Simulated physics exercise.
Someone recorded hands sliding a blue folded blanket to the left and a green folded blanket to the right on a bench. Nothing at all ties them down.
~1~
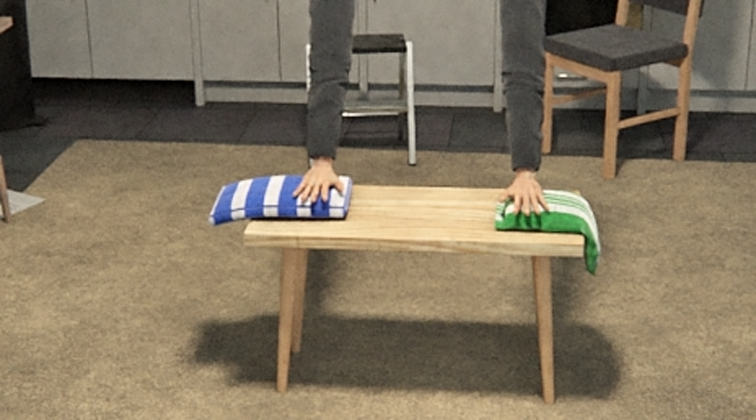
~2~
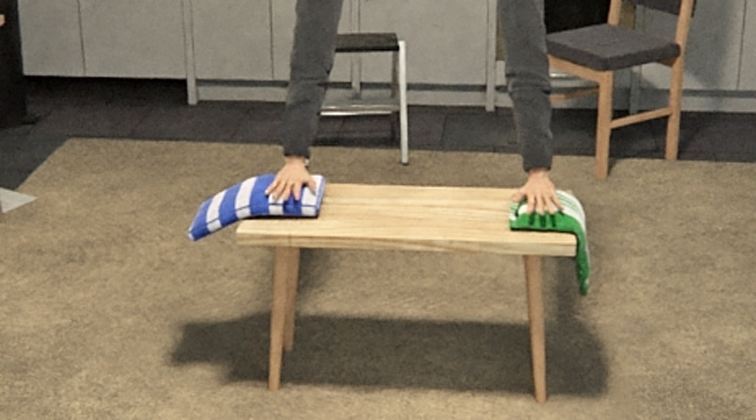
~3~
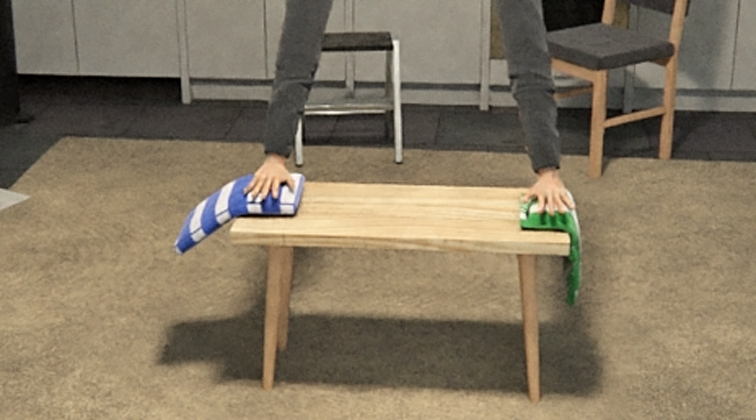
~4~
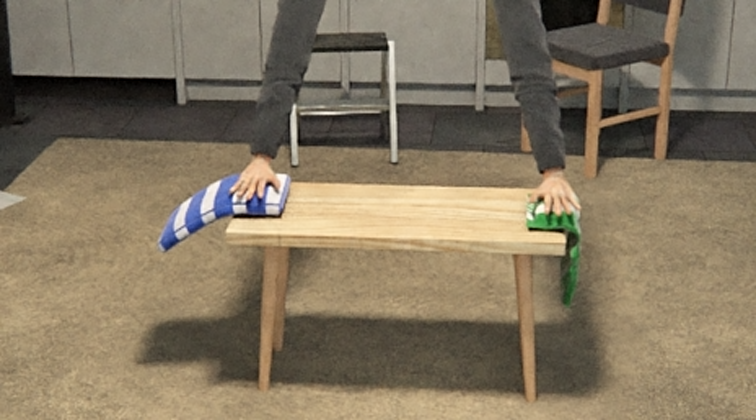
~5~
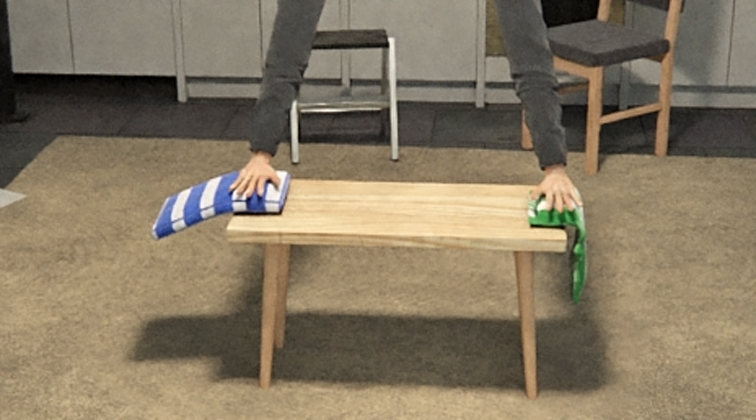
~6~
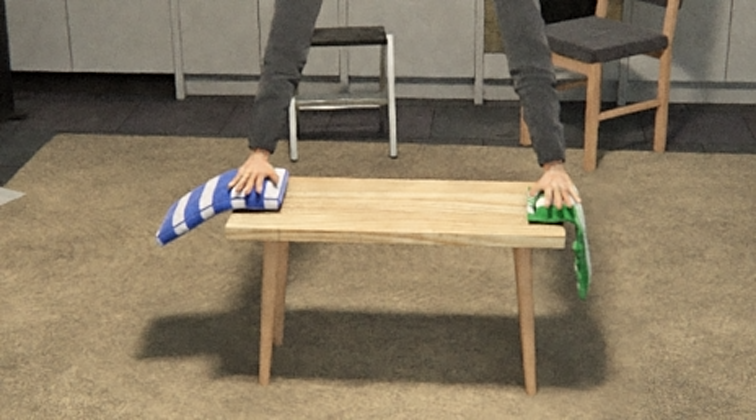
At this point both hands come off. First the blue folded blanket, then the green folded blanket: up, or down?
Result - blue folded blanket goes down; green folded blanket goes down.
Then, 0.34 s later than the last view, blue folded blanket falling near (213, 260); green folded blanket falling near (571, 295).
Then, 0.60 s later than the last view, blue folded blanket on the floor near (167, 348); green folded blanket on the floor near (570, 367).
Finally, blue folded blanket on the floor near (161, 349); green folded blanket on the floor near (570, 368). The blue folded blanket tips over and falls and the green folded blanket goes down.
